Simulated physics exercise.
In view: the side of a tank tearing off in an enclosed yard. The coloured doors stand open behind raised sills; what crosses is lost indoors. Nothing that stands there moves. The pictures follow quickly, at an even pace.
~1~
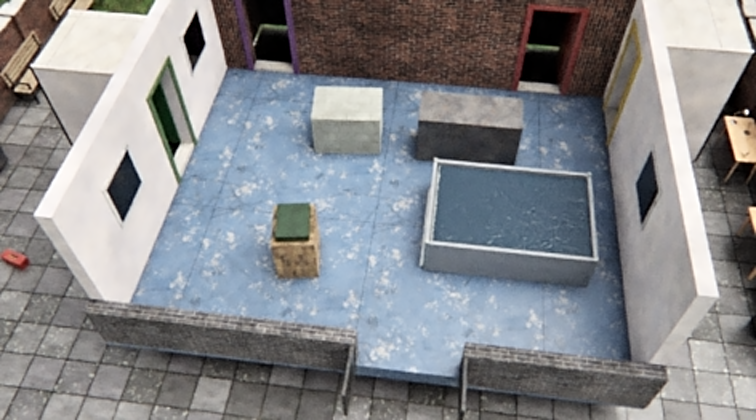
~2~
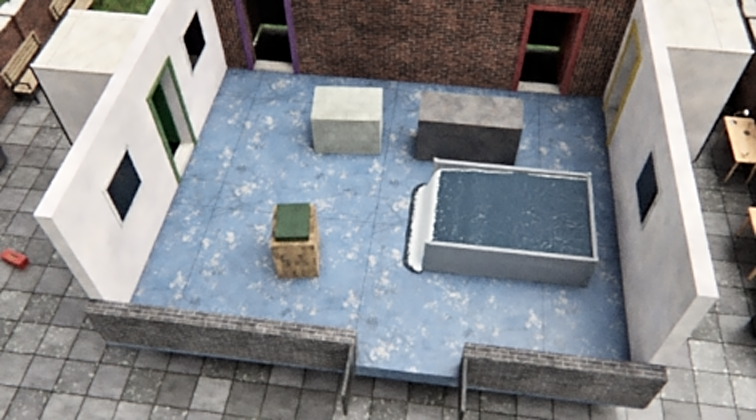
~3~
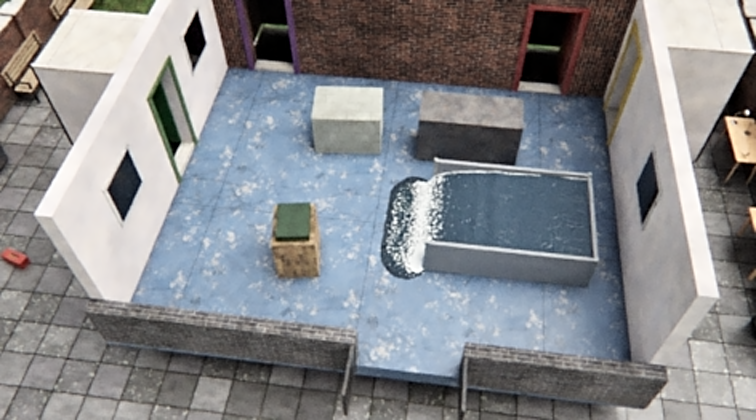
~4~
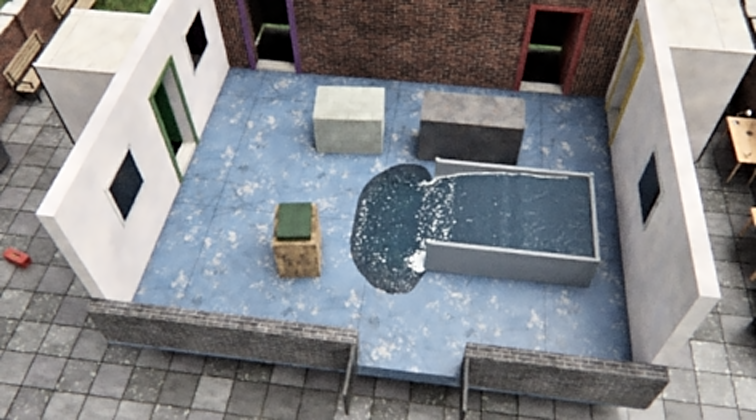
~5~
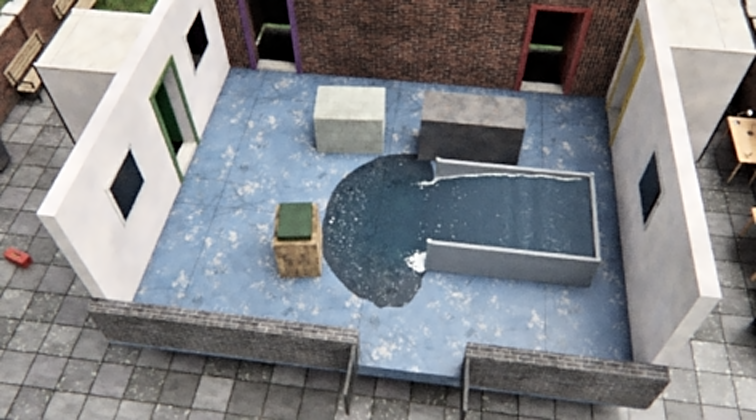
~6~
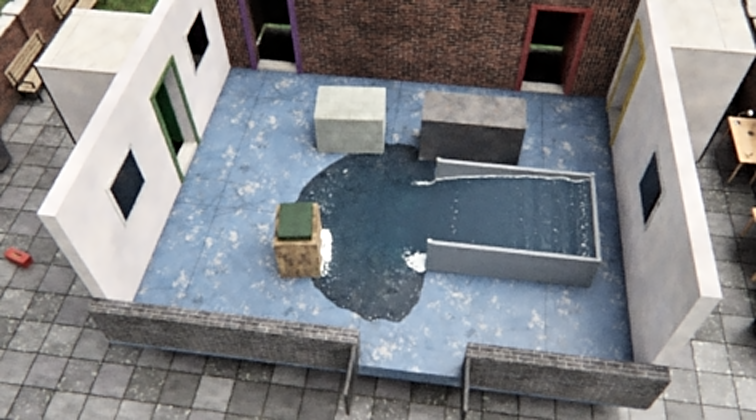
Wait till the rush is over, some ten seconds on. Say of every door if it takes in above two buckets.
The green door lets in a lot; the purple door lets in a lot; the red door admits no more than that; the yellow door admits no more than that.
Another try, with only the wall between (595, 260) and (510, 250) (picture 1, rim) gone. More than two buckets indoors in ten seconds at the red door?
My reading: Red is over.
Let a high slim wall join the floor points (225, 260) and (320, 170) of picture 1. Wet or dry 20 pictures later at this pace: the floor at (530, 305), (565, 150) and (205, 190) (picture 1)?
One after the other: Dry, no water, under water.
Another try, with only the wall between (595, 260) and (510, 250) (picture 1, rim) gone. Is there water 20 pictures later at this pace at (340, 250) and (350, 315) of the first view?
In turn: Awash, under water.
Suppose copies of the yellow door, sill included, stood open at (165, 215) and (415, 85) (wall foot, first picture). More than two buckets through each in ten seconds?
In that order: Is over, lets less in.
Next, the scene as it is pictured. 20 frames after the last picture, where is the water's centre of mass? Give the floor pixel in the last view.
Near (330, 216).
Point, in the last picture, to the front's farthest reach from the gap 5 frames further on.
Close to (186, 174).
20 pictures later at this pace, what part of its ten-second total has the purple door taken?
Some 0 per cent.
A moment on, water covers 30 % of the floor; the green door not reached, the purple door not reached, the red door not reached, the yellow door not reached.
Next, water covers 40 % of the floor; the green door over two buckets in, the purple door not reached, the red door not reached, the yellow door not reached.
Then, water covers 55 % of the floor; the green door far over two buckets in, the purple door wet at the sill, nothing in, the red door not reached, the yellow door not reached.
Later, water covers 75 % of the floor; the green door far over two buckets in, the purple door over two buckets in, the red door not reached, the yellow door not reached.
In the end, water covers 95 % of the floor; the green door far over two buckets in, the purple door far over two buckets in, the red door wet at the sill, nothing in, the yellow door wet at the sill, nothing in.
